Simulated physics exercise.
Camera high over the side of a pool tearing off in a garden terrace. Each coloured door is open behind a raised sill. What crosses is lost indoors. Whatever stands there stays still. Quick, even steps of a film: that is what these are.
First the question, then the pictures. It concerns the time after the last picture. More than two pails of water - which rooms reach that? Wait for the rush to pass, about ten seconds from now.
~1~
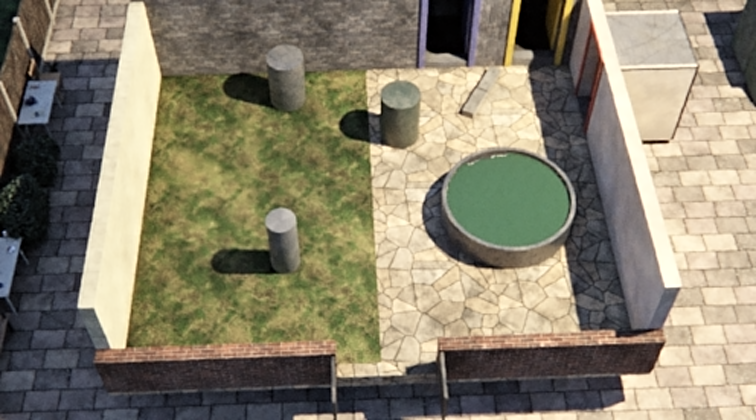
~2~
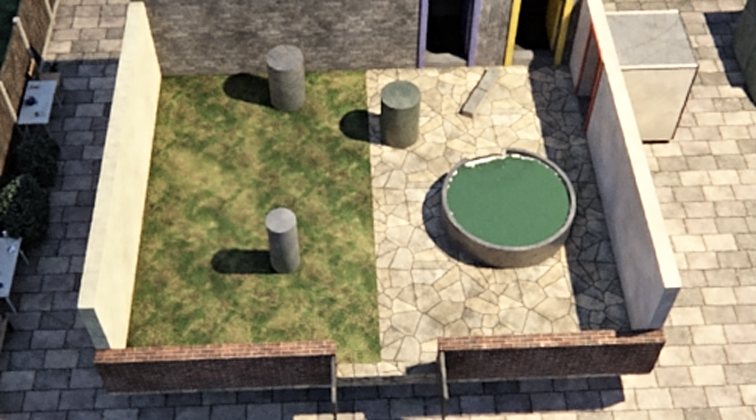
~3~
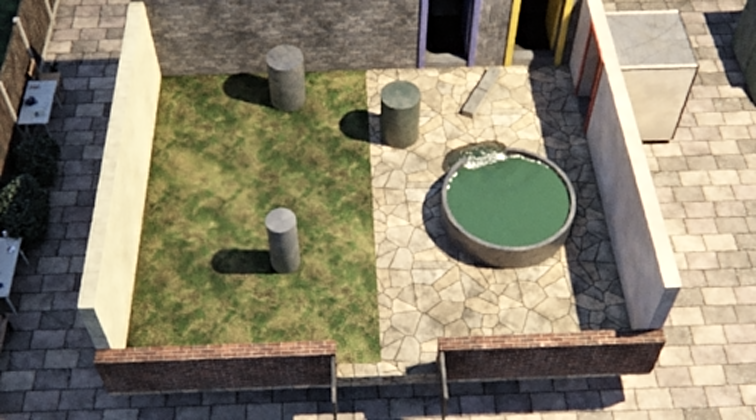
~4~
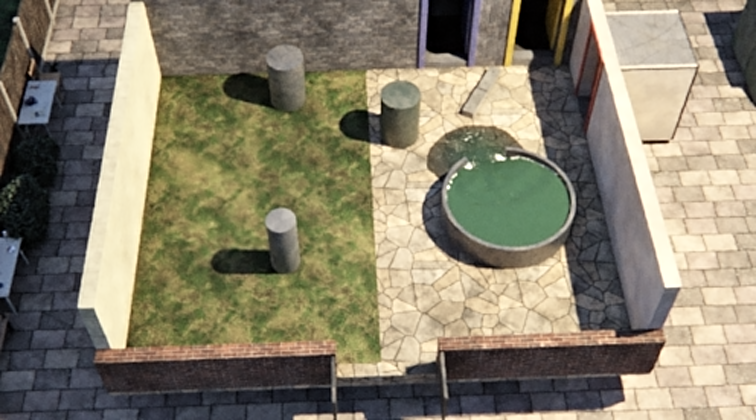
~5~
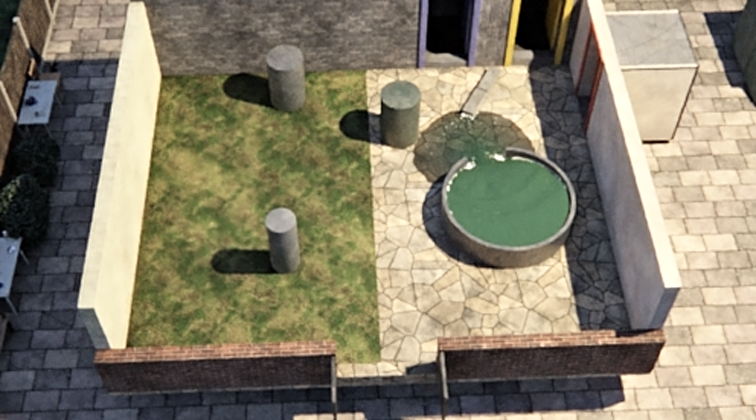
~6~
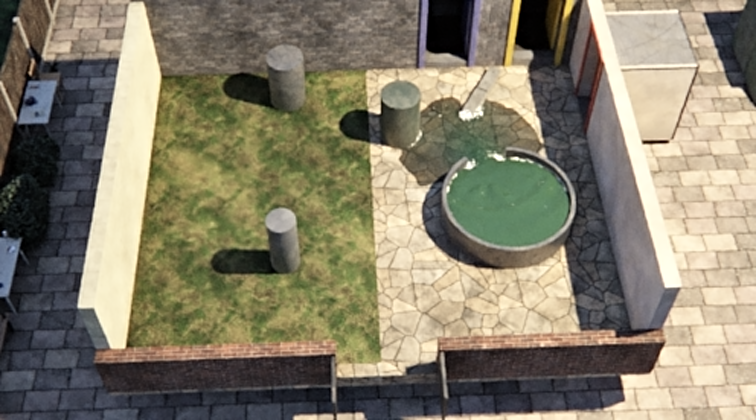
My prediction: The yellow door will be within bounds; the blue door will be within bounds; the red door will be over the limit.
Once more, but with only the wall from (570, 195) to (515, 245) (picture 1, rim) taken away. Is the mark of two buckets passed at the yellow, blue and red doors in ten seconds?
So the yellow one ends up below, the blue one ends up below and the red one ends up below.
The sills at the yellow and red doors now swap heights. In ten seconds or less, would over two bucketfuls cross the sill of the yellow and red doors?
After the swap, the yellow door overshoots and the red door falls short.
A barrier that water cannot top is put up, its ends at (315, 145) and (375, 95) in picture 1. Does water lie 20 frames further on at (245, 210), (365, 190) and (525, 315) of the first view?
Reading the points as listed, I get left untouched, then deluged, then left untouched.
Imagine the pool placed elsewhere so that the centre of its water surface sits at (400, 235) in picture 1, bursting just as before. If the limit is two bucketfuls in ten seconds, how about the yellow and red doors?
I'd say yellow stays within the threshold while red stays within the threshold.
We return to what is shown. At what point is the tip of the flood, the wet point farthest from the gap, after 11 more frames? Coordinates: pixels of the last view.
Front's tip: Near (321, 74).
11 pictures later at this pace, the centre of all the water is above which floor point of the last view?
Centre point: Around (488, 179).
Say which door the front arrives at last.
That would be the one in red.
A moment on, water covers 10 % of the floor; the yellow door not reached, the blue door not reached, the red door not reached.
Next, water covers 20 % of the floor; the yellow door wet at the sill, nothing in, the blue door wet at the sill, nothing in, the red door not reached.
Then, water covers 25 % of the floor; the yellow door wet at the sill, nothing in, the blue door wet at the sill, nothing in, the red door wet at the sill, nothing in.
Later, water covers 45 % of the floor; the yellow door wet at the sill, nothing in, the blue door wet at the sill, nothing in, the red door under two buckets in.
In the end, water covers 65 % of the floor; the yellow door wet at the sill, nothing in, the blue door wet at the sill, nothing in, the red door over two buckets in.
